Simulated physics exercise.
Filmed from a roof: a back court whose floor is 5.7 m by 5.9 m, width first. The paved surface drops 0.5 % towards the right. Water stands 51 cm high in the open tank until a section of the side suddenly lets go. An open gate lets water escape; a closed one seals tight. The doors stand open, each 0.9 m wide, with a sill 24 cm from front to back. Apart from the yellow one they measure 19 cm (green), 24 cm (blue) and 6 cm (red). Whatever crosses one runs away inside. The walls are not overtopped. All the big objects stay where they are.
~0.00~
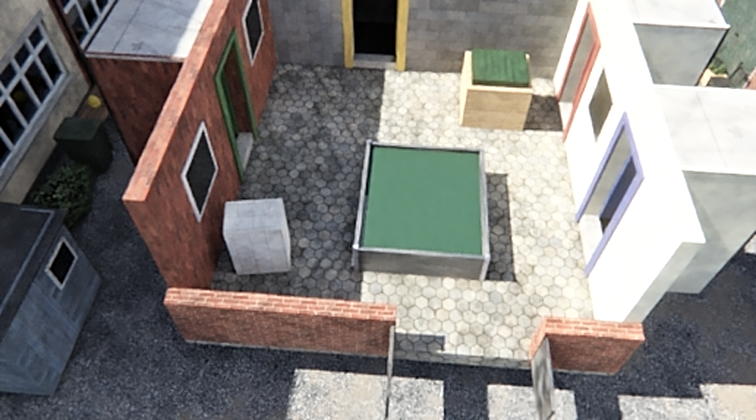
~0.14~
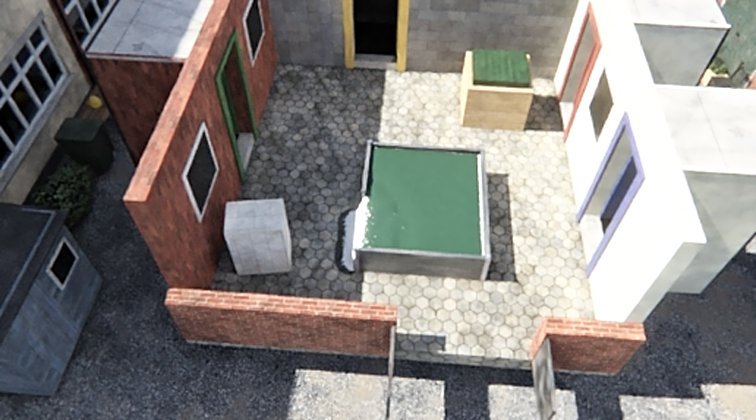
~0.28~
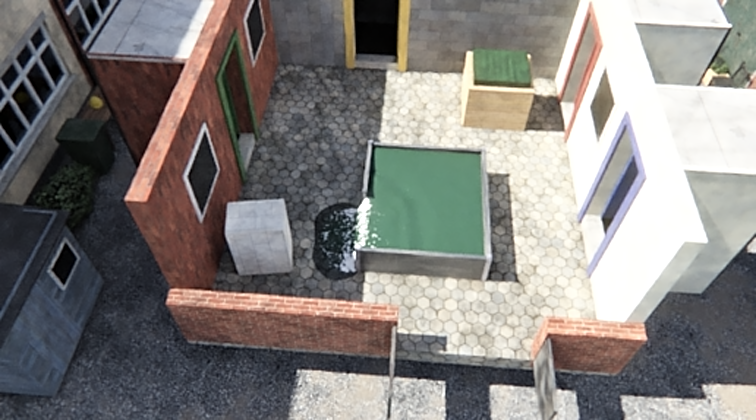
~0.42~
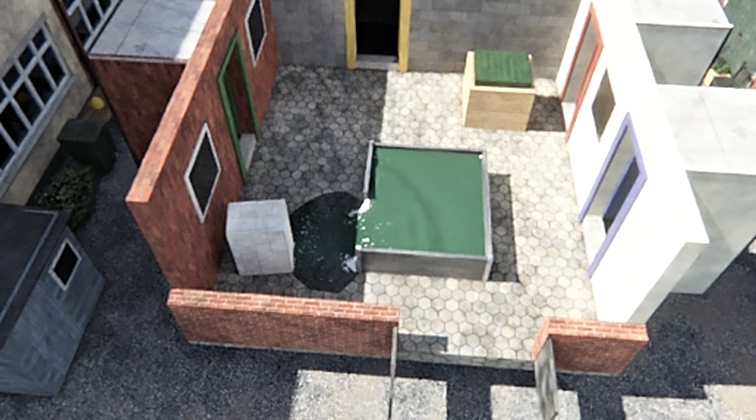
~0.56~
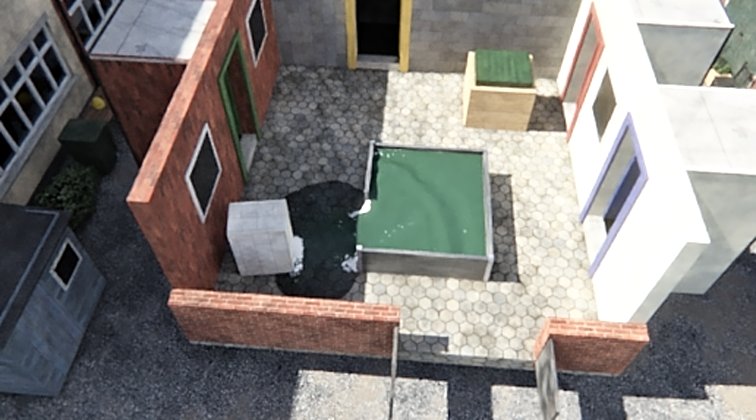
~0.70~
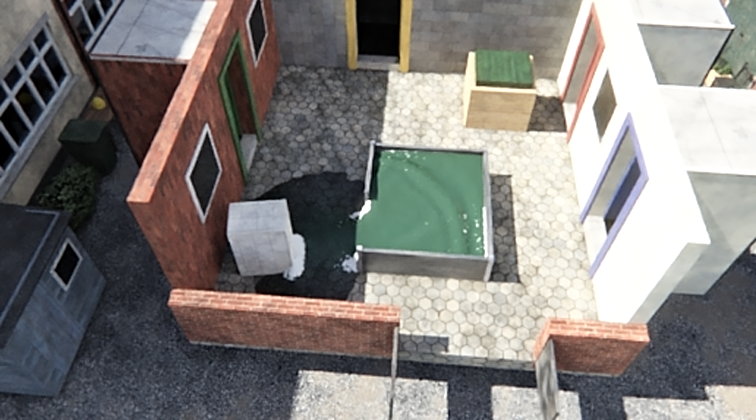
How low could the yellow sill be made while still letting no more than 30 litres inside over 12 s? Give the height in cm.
It would have to be roughly 5.5 cm high.
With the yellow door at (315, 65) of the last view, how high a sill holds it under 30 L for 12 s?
About 11.0 cm.
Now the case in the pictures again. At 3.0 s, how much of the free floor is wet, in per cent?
About 40 per cent.
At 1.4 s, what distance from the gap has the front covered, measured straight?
Roughly 2.8 m.
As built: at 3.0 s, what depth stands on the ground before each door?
In cm: Green 14, blue 0, red 0, yellow 0.
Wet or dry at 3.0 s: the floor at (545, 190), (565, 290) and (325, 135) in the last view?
In turn: Not reached, not reached, wet.
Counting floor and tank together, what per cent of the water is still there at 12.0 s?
About 96 per cent.
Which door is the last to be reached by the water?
The red one.
After 1.4 s water covers 20 % of the floor, deepest (36 cm) near (295, 252); it has not reached the yellow door.
After 3.0 s water covers 40 % of the floor, deepest (30 cm) near (234, 267); it has not reached the yellow door.
After 12.0 s water covers 95 % of the floor, deepest (11 cm) near (555, 90); 6 cm at the yellow door, 0 litres in over its 16 cm sill.
At the yellow door as built, the water arrived by 3.5 s and peaked near 11 cm at 5.8 s.
With a sill of 5 cm, 42 litres would have come in within the 12 s; with 6.5 cm, 19 litres. So under 30 litres takes about 5.5 cm.
